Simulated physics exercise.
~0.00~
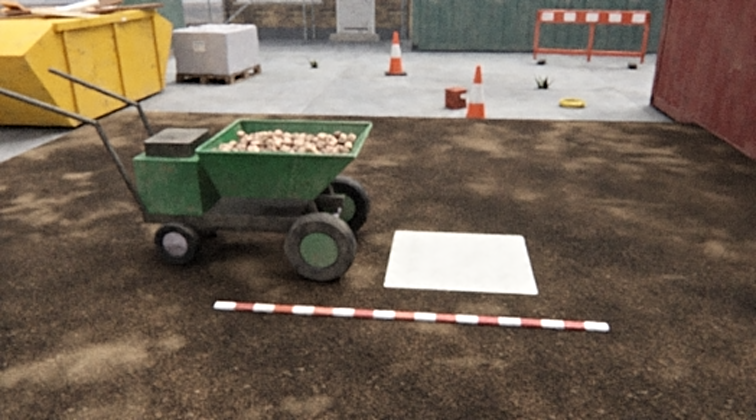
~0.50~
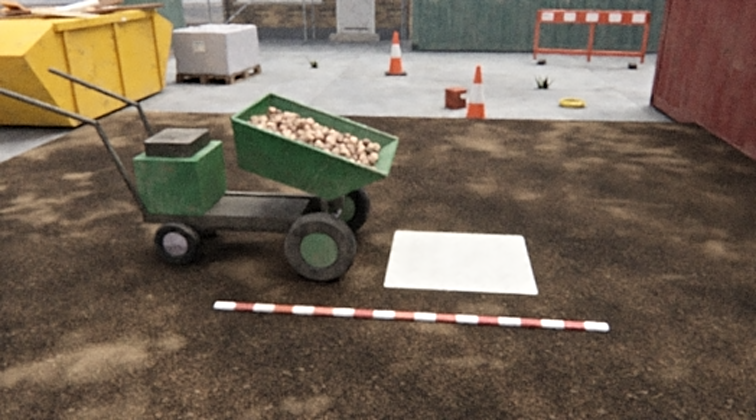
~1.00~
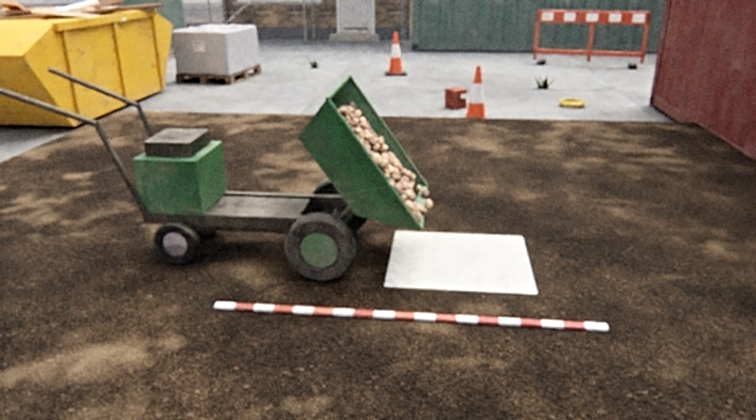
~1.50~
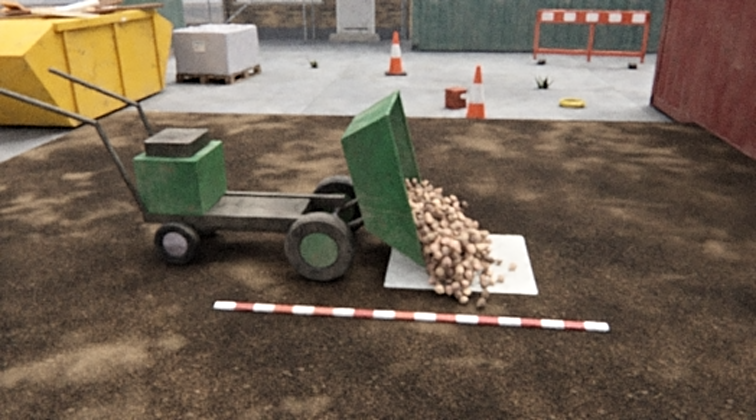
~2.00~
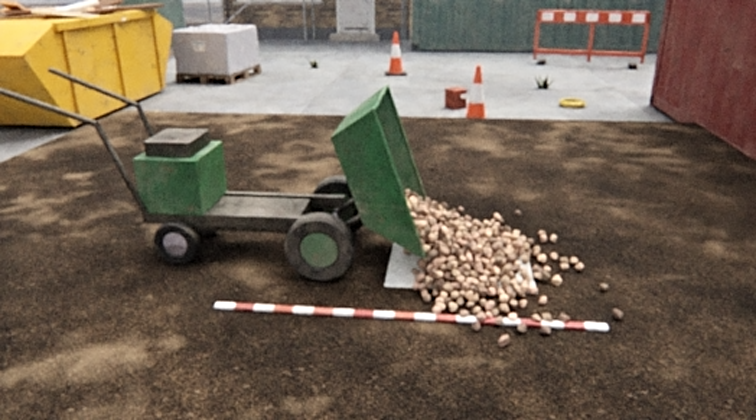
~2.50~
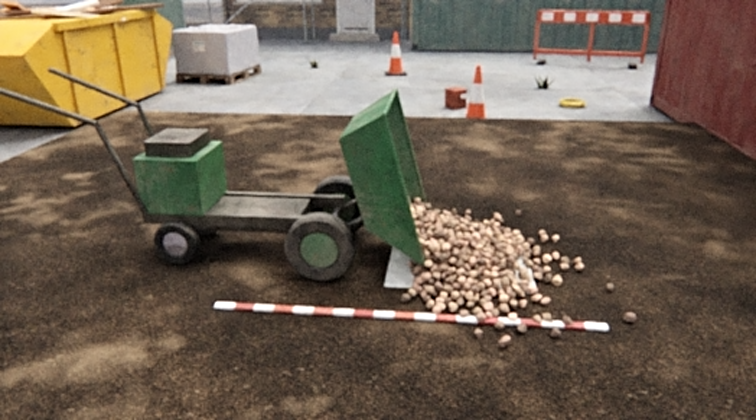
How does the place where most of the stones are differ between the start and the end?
At the start the stones sit in the level green skip on the barrow. By the end most of them lie lower and farther right, in a heap spread over the white sheet and the ground around it.
To begin with, a green motor barrow stands on brown ground with its skip level and full of pale, pinkish stones, facing a white sheet beside a red and white striped pole. The skip tips forward to the right, gently at first and then steeply, and the stones slide toward its front edge. They pour out over the sheet in a growing heap, some scattering beyond it. The steep skip rocks back slightly and then forward again. At the end it stays tipped, with stones heaped against its mouth, covering most of the sheet and straying past the pole.
